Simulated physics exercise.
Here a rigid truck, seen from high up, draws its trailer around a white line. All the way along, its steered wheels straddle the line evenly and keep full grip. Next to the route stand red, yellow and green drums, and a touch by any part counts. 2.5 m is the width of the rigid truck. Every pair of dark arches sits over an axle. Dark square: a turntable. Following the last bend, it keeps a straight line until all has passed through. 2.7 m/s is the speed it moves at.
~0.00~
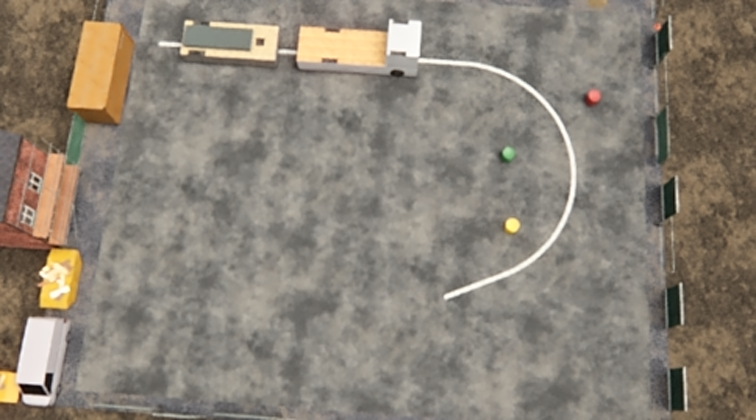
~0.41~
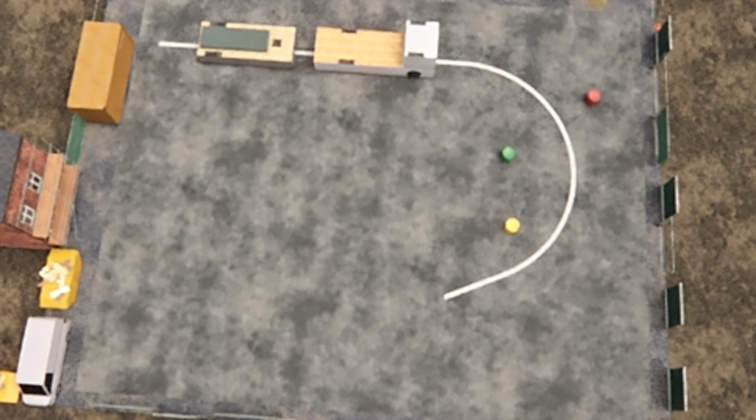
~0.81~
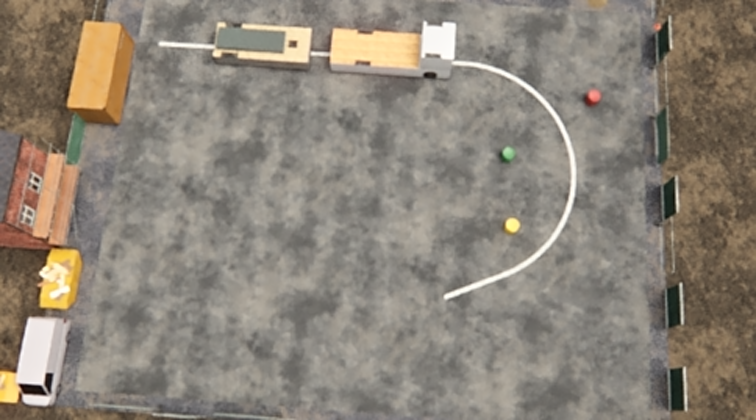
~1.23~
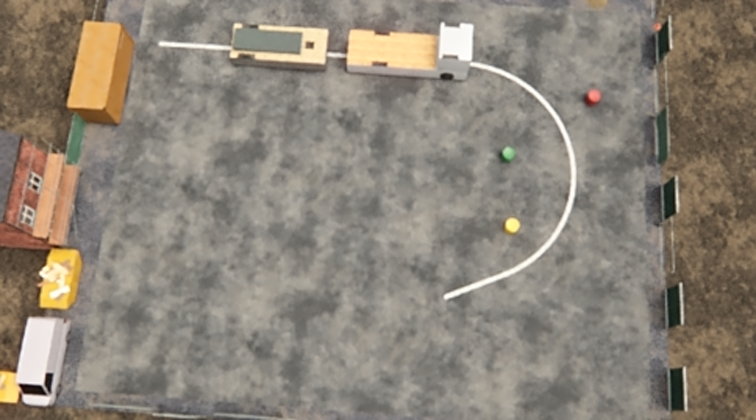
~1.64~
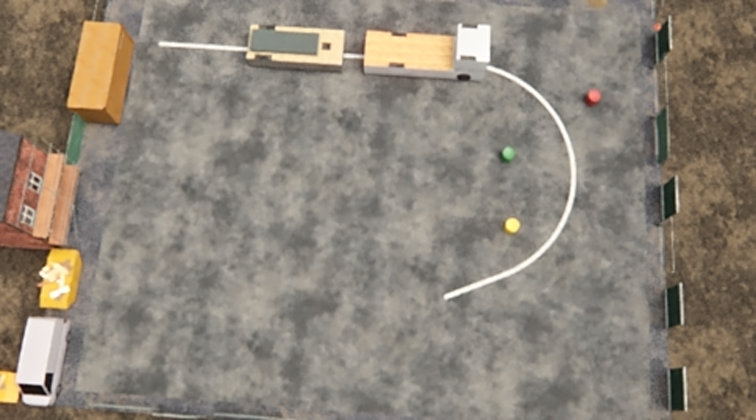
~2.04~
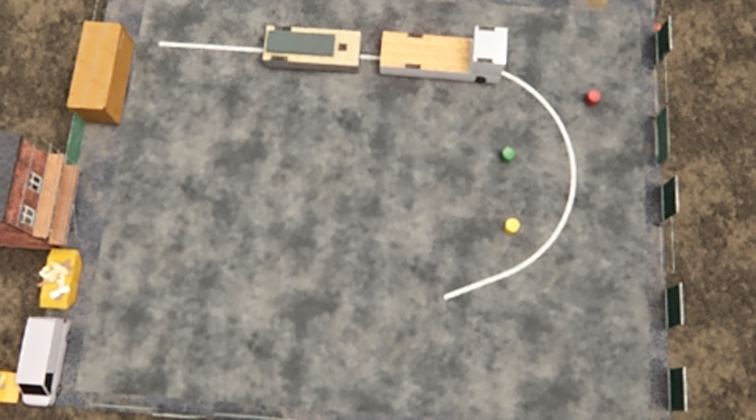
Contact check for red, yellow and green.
Red: No contact; yellow: Contact; green: Contact.
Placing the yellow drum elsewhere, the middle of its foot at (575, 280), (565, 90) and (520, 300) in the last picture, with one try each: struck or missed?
In the first spot it is left alone, in the second contacted, and in the third contacted.
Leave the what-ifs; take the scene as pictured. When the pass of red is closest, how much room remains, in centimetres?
Red 60.
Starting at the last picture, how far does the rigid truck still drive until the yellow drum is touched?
Contact happens once about 17.5 m more has been driven.
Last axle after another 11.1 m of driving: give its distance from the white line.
Looks like around 40 cm away from it.
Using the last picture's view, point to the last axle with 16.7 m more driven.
Somewhere around pixel (487, 82).
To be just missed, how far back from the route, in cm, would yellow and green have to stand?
Yellow about 160 and green about 40.
Then, 4.3 s in, the last axle is at (368, 49) of the last picture, on the line; red has been passed with 55 cm to spare.
Then, 8.6 s in, the last axle is at (494, 88) of the last picture, 185 cm off the line; the rigid truck has hit yellow.
Then, 10.0 s in, the last axle is at (519, 118) of the last picture, 255 cm off the line; the trailer has hit green.
Then, 16.3 s in, the last axle is at (411, 295) of the last picture, 75 cm off the line; 2 of 3 struck in all.
